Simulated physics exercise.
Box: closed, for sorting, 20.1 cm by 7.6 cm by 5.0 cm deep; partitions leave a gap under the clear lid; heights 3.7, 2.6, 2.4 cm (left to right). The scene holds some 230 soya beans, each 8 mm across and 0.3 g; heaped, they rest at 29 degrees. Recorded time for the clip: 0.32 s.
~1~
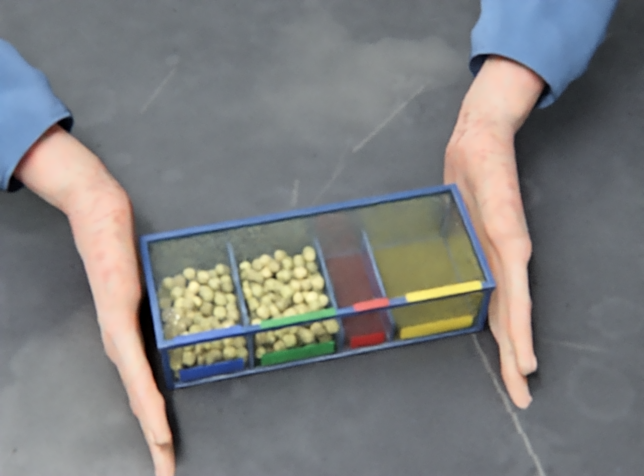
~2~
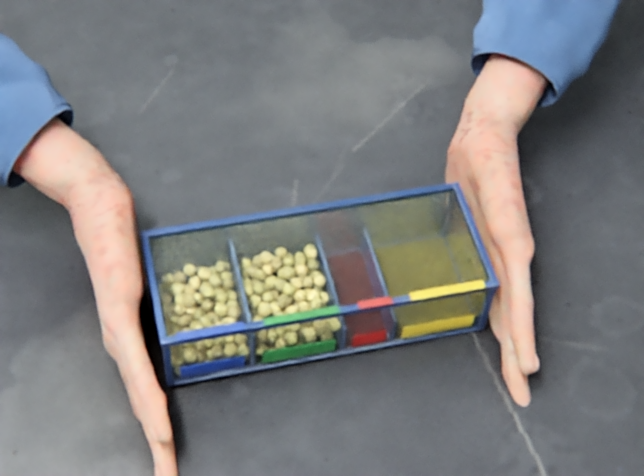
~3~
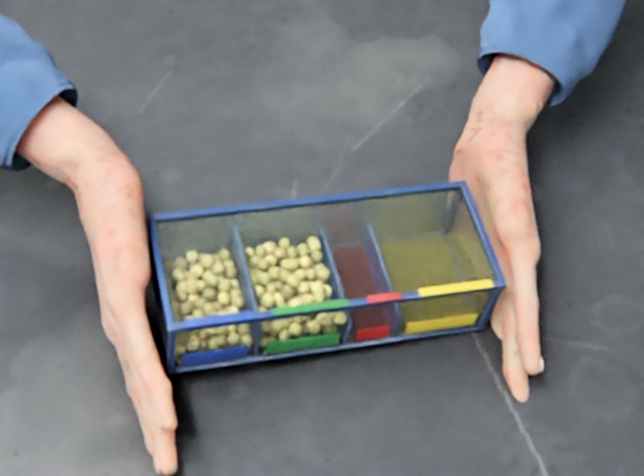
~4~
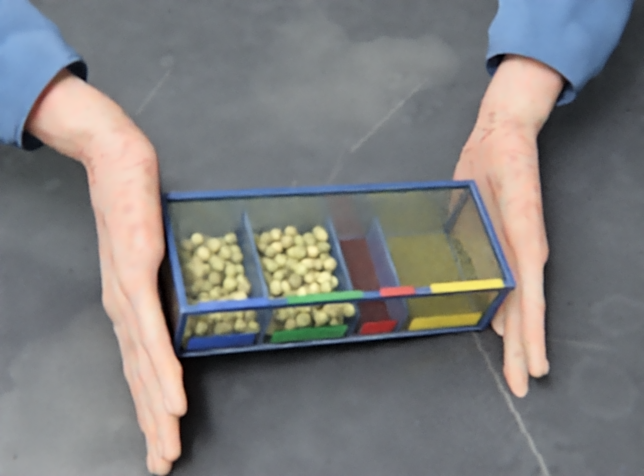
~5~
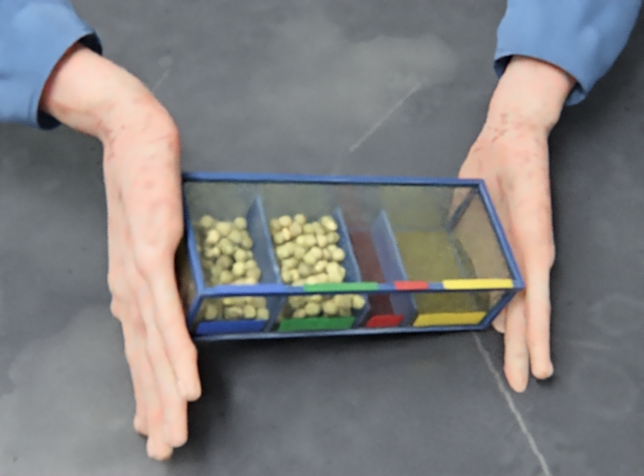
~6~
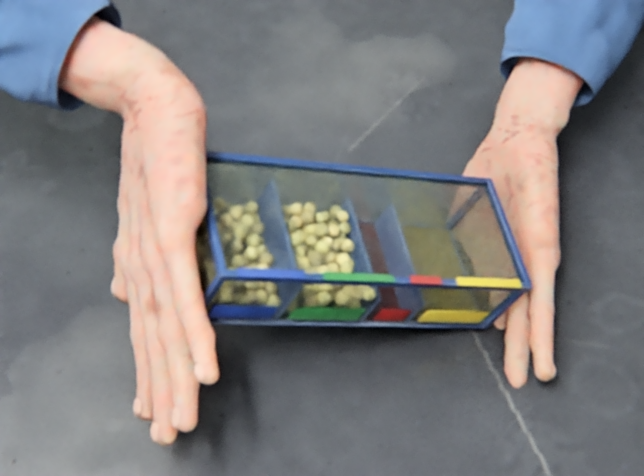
At first, two hands in blue sleeves hold a clear-lidded, blue-edged box, with pale beans in its blue and green sections and none in the red and yellow ones. The left hand then raises its end, tilting the box toward the right, while the beans stay in their two sections.
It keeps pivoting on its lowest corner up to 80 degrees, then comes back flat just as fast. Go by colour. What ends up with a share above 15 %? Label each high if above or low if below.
Red: Low; blue: High; green: High; yellow: High.
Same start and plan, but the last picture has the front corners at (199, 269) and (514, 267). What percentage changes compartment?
About 30 %.
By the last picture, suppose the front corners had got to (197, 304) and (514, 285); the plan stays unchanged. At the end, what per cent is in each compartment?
Each compartment ends like this: Red 0 per cent, blue 40 per cent, green 35 per cent, yellow 30 per cent.
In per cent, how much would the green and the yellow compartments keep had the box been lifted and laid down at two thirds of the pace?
Final per cent - green: 35, yellow: 30.
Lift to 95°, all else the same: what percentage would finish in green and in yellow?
With that change it's green at 10 per cent and yellow at 55 per cent.
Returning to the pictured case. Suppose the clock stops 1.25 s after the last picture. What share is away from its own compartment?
Around 35 percent.
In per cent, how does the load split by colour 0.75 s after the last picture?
Red 5 %, blue 40 %, green 40 %, yellow 15 %.
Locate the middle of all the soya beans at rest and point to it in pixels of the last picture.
After settling, the middle sits near (305, 319).
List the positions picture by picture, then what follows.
Box tilt 0 degrees, front corners at (165, 343) and (488, 283); blue 45 %, green 55 %, in the first frame.
Box tilt 2 degrees, front corners at (167, 339) and (491, 283), in the second frame.
Box tilt 6 degrees, front corners at (174, 325) and (498, 282), lowest corner right front, in the third frame.
Box tilt 12 degrees, front corners at (187, 308) and (507, 283), lowest corner right front, in the fourth frame.
Box tilt 18 degrees, front corners at (204, 290) and (516, 283), lowest corner right front, in the fifth frame.
Box tilt 24 degrees, front corners at (225, 272) and (524, 284), lowest corner right front; blue 45 %, green 55 %, in the sixth frame.
Then, 0.75 s after the last picture, tilt 78 degrees; red 5 %, blue 40 %, green 40 %, yellow 15 %.
Then, 1.25 s after the last picture, tilt 32 degrees; blue 40 %, green 30 %, yellow 30 %.
Then, 1.81 s after the last picture, tilt 0 degrees; blue 40 %, green 30 %, yellow 30 %.
In the end, red 0 %, blue 40 %, green 30 %, yellow 30 %.
